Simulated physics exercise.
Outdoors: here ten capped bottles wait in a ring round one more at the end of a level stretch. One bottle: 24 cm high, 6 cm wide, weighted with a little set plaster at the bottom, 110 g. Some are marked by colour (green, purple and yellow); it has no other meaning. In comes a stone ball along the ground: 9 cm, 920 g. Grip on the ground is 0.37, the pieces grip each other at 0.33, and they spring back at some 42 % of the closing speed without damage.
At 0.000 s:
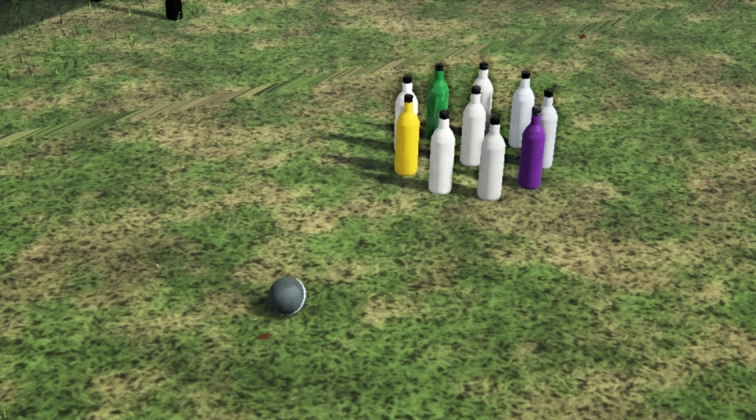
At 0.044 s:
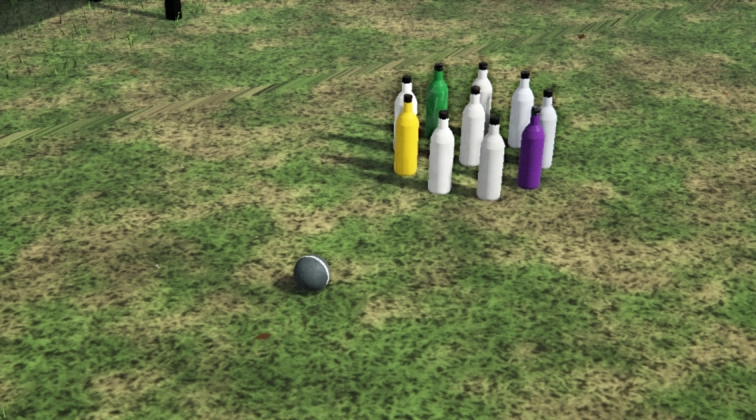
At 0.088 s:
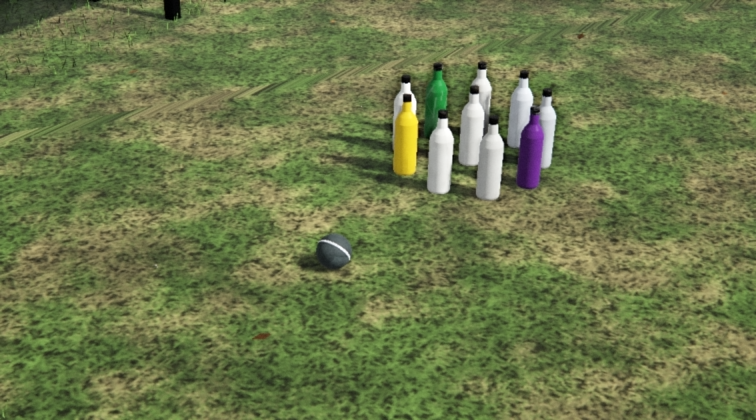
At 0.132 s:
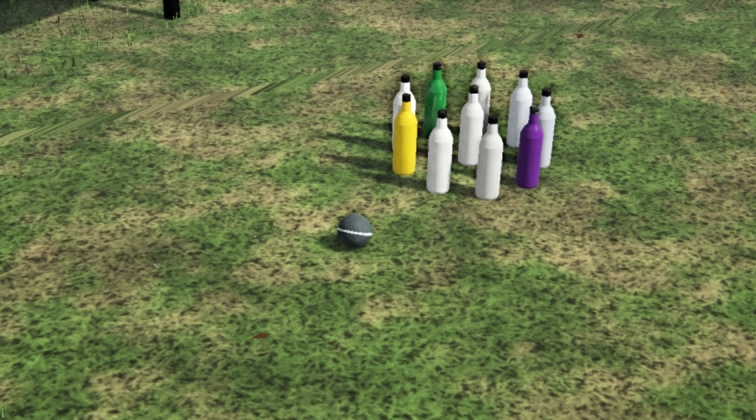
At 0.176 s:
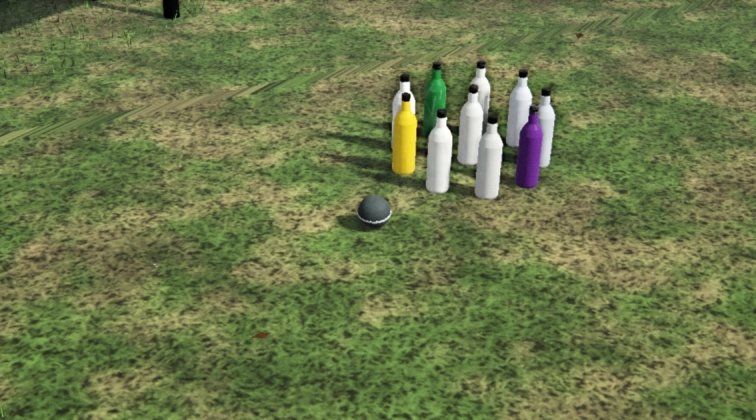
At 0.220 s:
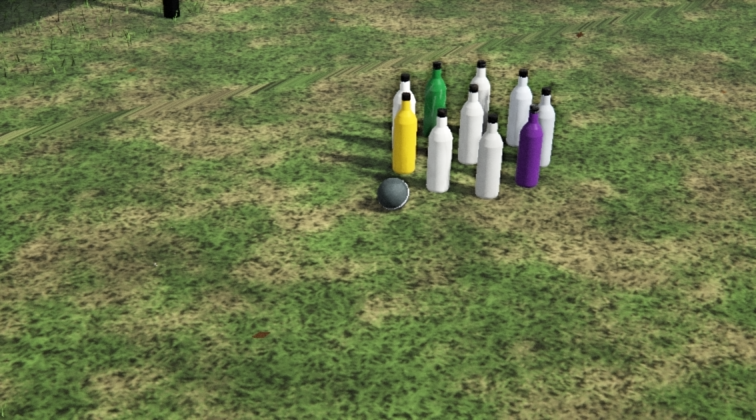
A dark gray ball with a pale stripe rolls across patchy green and brown grass, moving up and to the right toward a cluster of capped bottles. The white, yellow, green and purple bottles stay upright and still as the ball draws close to the yellow one at the near left.
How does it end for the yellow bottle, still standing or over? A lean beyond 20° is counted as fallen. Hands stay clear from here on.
In the end the yellow bottle remains upright.
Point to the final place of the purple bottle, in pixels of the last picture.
At about (565, 149).
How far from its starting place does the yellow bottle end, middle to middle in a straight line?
Roughly 25 cm away.
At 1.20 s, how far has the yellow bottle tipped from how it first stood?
Some 0°.
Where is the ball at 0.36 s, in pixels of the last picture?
Around (440, 147).
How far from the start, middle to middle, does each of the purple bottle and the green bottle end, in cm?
About: Purple 10, green 0.
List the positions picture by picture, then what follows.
In the first frame (pixels give the middle of a visible side; the camera pans a little), ball (287, 296) 73 cm before the front row; yellow bottle (413, 138); green bottle (439, 105); purple bottle (529, 151); none has stirred.
Ball (312, 273) 62 cm before the front row; yellow bottle (413, 138), in the second frame.
Ball (334, 251) 51 cm before the front row; yellow bottle (412, 137), in the third frame.
Ball (355, 231) 40 cm before the front row; yellow bottle (411, 137), in the fourth frame.
Ball (374, 212) 28 cm before the front row; yellow bottle (411, 136), in the fifth frame.
Ball (393, 194) 17 cm before the front row; yellow bottle (411, 136); green bottle (436, 103); purple bottle (527, 149); none has stirred, in the sixth frame.
After 0.36 s, ball still moving; none of the 10 bottles over, 2 disturbed; yellow bottle 7 cm from its place.
After 0.48 s, ball still moving; none of the 10 bottles over, 4 disturbed; yellow bottle 18 cm from its place; purple bottle 7 cm from its place.
After 0.74 s, ball still moving; 2 of the 10 bottles over; yellow bottle 25 cm from its place; purple bottle 22° from how it stood.
After 1.20 s, ball still moving; 1 of the 10 bottles over; yellow bottle 25 cm from its place; purple bottle 8° from how it stood.
In the end (2.6 s), ball rolling away; 1 of the 10 bottles over; yellow bottle 25 cm from its place; purple bottle 10 cm from its place; green bottle unmoved. From the last view, middles, yellow bottle near (371, 101), purple bottle near (565, 149).
